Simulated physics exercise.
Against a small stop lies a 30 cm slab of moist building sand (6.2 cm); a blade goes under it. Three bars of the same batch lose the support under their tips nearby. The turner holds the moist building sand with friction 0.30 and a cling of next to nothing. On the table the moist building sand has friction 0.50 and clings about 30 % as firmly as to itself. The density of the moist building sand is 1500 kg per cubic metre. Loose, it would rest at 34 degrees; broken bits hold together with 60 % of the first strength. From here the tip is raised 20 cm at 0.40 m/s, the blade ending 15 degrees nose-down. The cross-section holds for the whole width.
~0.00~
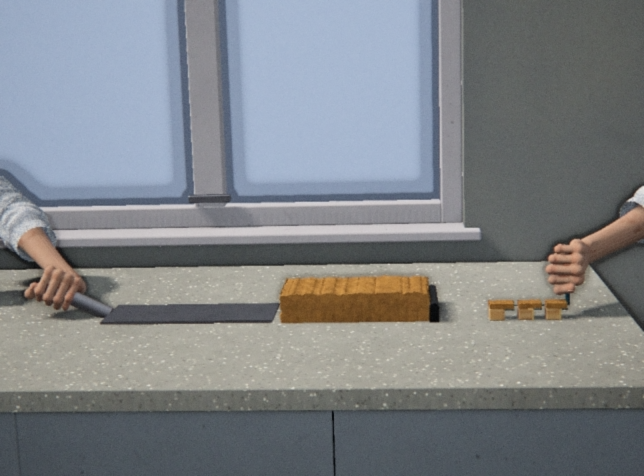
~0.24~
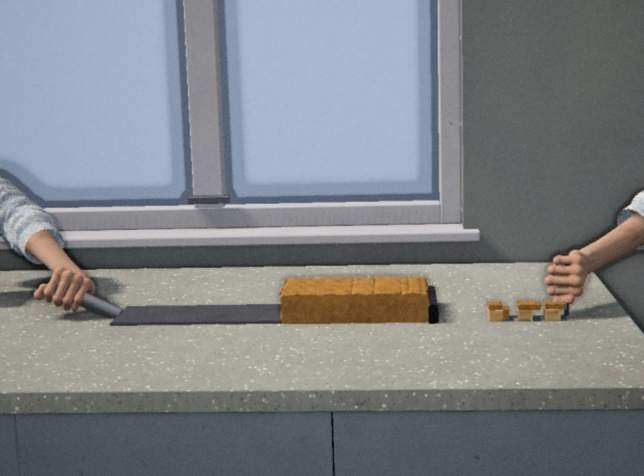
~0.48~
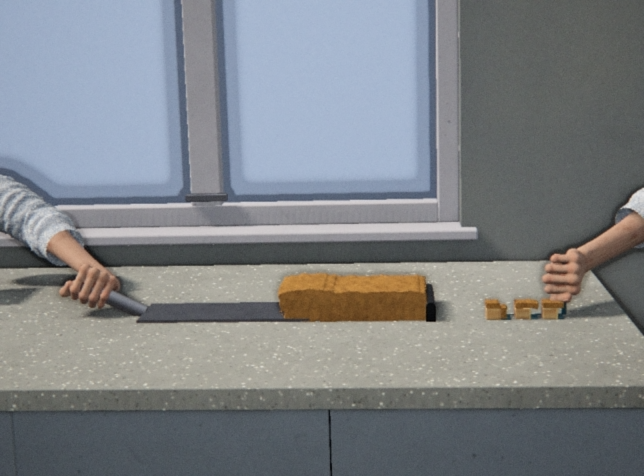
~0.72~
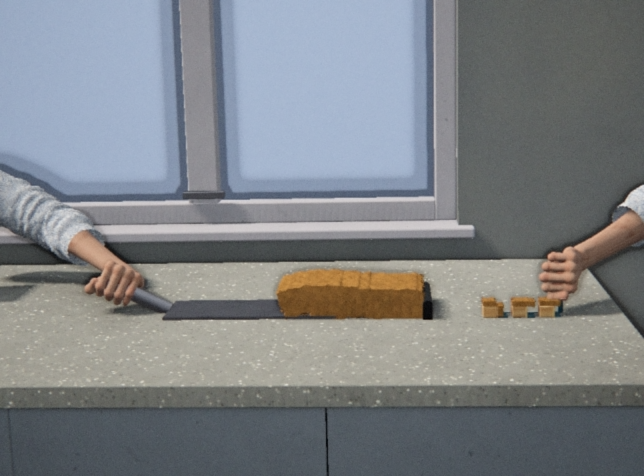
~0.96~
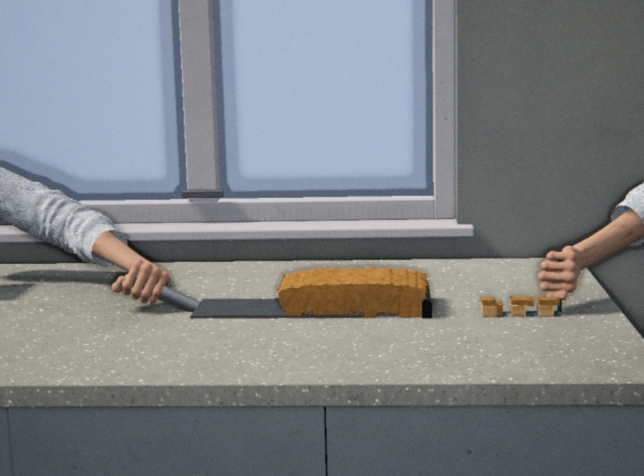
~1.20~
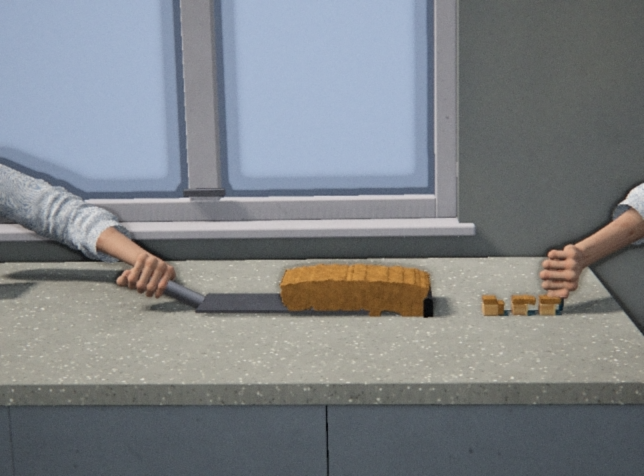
On a speckled counter by a window, a hand sliding a flat blade rightward under a brownish-orange slab, its top becoming rounded.
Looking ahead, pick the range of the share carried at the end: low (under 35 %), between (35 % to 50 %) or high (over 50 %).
The share carried at the end is high, over 50 %.
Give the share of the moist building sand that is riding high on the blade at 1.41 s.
Some 30 per cent.
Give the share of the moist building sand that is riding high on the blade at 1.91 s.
Some 60 per cent.
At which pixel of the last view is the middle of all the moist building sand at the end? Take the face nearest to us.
Around (356, 238).
After 1.41 s, the tip is 8.9 cm up.
After 1.66 s, the tip is 19 cm up.
After 1.91 s, the tip is 20 cm up and 58 % is riding high on the blade.
After 2.16 s, the tip is 20 cm up and 58 % is riding high on the blade.
After 2.26 s, the tip is 20 cm up and 58 % is riding high on the blade.
